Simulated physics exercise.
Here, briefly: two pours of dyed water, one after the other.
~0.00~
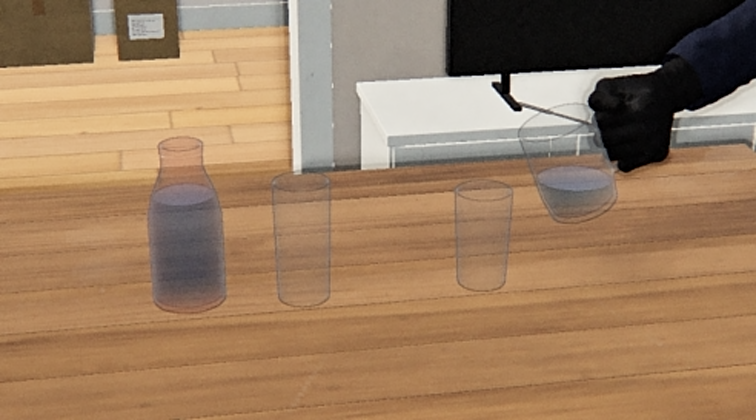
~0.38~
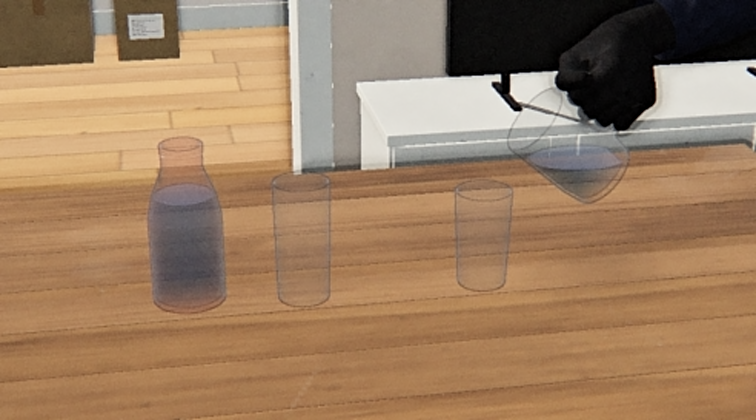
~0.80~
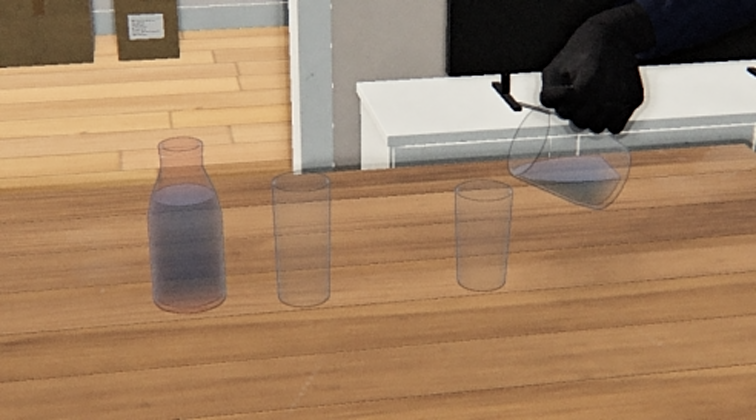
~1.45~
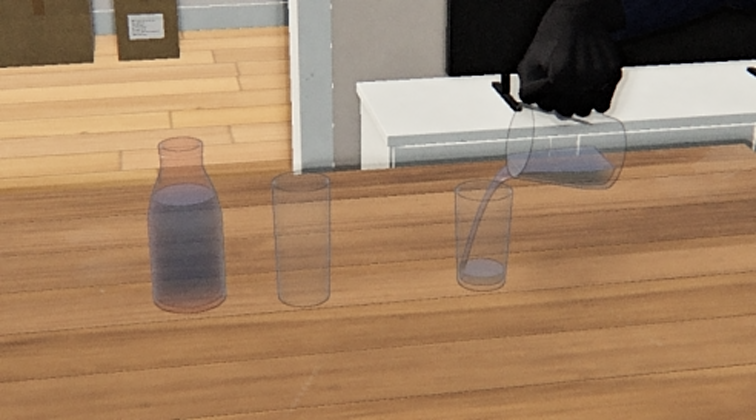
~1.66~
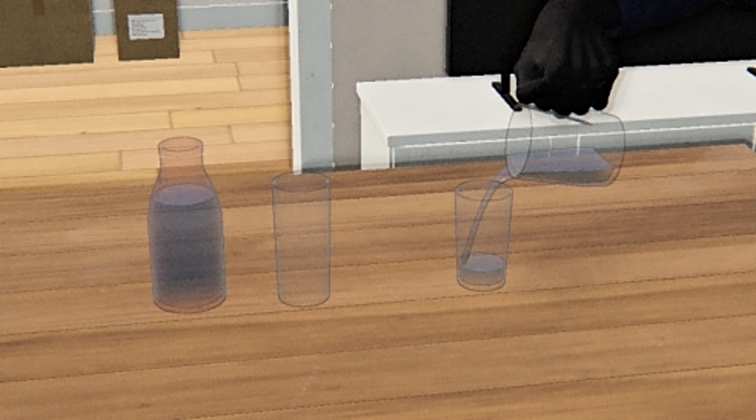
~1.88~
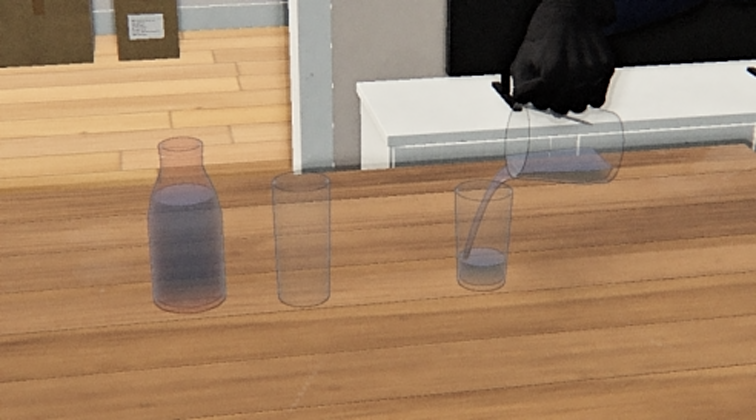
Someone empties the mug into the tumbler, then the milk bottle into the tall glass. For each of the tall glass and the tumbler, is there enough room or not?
My prediction: The tall glass cannot contain it. The tumbler contains the lot.
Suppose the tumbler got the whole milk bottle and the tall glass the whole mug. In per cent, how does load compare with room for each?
In order, around 200 and 40 percent.
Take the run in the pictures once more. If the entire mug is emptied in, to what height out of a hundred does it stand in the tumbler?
It stands at around 60 per cent of the height.
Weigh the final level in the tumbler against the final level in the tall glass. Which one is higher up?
That would be in the one on the left.
Around 2.6 s, the tumbler is about half full.
Around 4.0 s, the tumbler is about two thirds full.
Around 15.8 s, the tall glass is full to the brim, some went over its rim; the tumbler is about two thirds full.
